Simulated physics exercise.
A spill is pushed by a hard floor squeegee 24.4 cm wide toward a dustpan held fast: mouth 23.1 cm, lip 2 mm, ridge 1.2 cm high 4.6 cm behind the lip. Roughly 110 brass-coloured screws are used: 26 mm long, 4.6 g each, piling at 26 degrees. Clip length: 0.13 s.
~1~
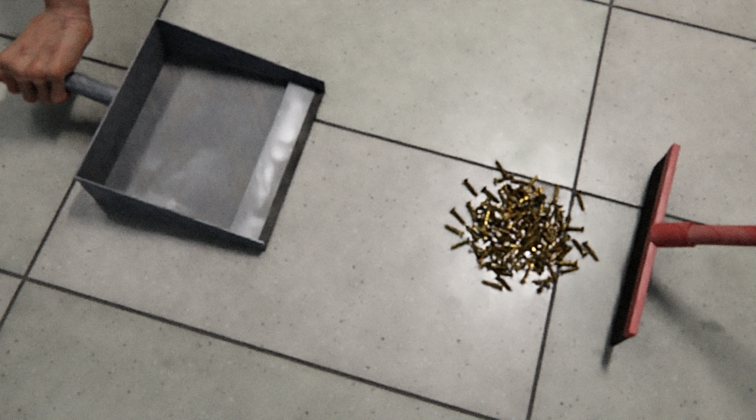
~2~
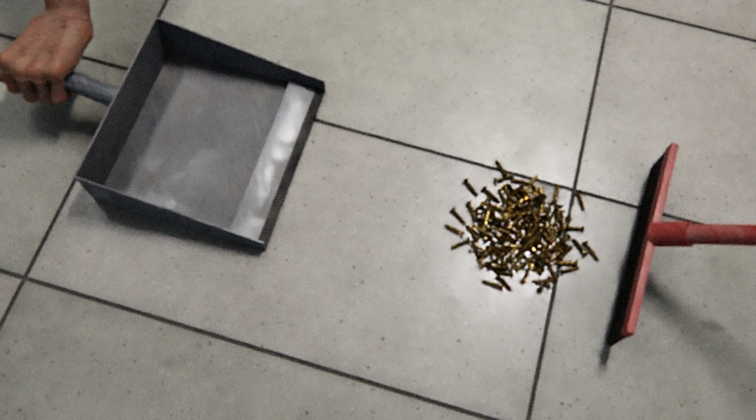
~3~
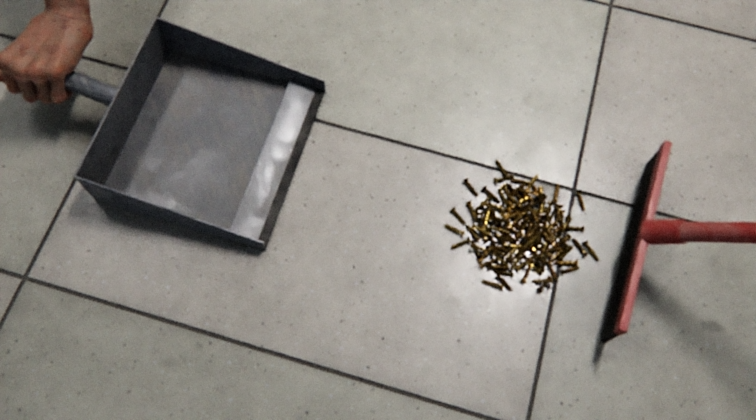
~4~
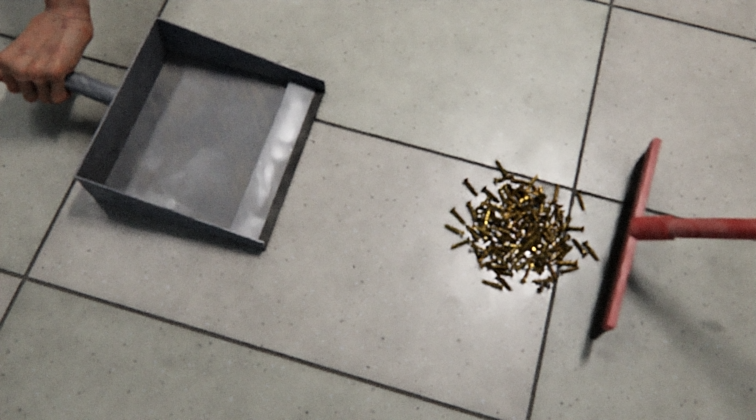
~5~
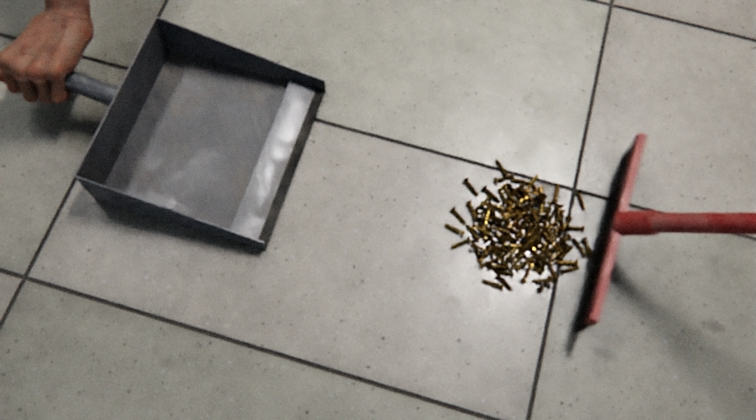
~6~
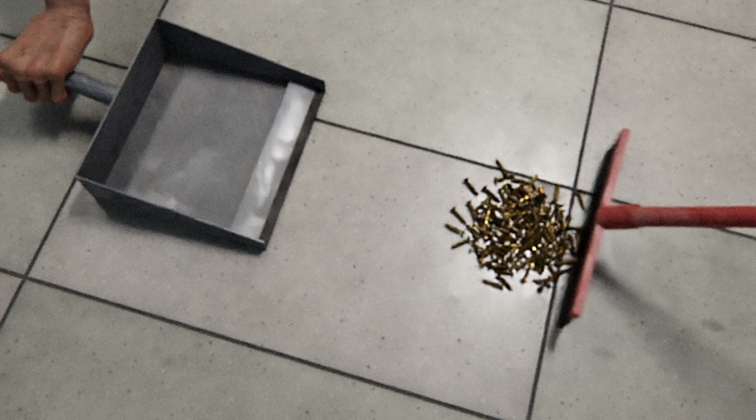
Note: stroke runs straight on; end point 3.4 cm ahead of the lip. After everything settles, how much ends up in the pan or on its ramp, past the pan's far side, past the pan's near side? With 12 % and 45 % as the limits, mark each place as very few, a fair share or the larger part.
My call: Pan: A fair share; far side: Very few; near side: Very few.
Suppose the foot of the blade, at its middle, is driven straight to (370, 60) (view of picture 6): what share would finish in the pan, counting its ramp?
I'd expect around 10 per cent.
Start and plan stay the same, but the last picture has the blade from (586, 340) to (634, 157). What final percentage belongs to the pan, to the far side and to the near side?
The pan gets 0, the far side 0 and the near side 25.
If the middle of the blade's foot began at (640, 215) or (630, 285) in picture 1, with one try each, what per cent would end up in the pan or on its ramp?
Some 25 and 25 per cent.
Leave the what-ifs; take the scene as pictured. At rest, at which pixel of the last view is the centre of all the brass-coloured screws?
(305, 156) or so.
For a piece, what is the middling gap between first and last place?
Somewhere around 28 centimetres.
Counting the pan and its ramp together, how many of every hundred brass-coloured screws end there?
Around 35 in a hundred finish there.
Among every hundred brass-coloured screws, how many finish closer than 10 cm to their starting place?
I'd guess some 0 per cent.
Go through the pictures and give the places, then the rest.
The first picture shows blade from (629, 333) to (672, 151), moved 0.0 cm, 0 of the pieces shifted so far; middle of the pieces at (522, 230); pan at (201, 140).
The second picture shows blade from (627, 332) to (670, 151), moved 0.2 cm, 0 of the pieces shifted so far; middle of the pieces at (522, 230).
The third picture shows blade from (620, 330) to (664, 149), moved 1.0 cm, 0 of the pieces shifted so far; middle of the pieces at (522, 230).
The fourth picture shows blade from (609, 326) to (654, 145), moved 2.3 cm, 0 of the pieces shifted so far; middle of the pieces at (522, 229).
The fifth picture shows blade from (592, 320) to (639, 141), moved 4.1 cm, 1 of the pieces shifted so far; middle of the pieces at (522, 229).
The sixth picture shows blade from (574, 314) to (623, 136), moved 6.1 cm, 3 of the pieces shifted so far; middle of the pieces at (522, 229); pan at (201, 139).
Then, 0.20 s after the last picture, middle of the blade 21 cm from the lip; 0 % over the lip, far side 0 %, near side 0 %.
Then, 0.34 s after the last picture, middle of the blade 9 cm from the lip; 0 % over the lip, far side 0 %, near side 0 %.
Then, 0.60 s after the last picture, middle of the blade 4 cm from the lip; 35 % over the lip, far side 5 %, near side 0 %.
In the end, pan 35 %, far side 5 %, near side 0 %, in front of the lip or behind the blade 65 %.
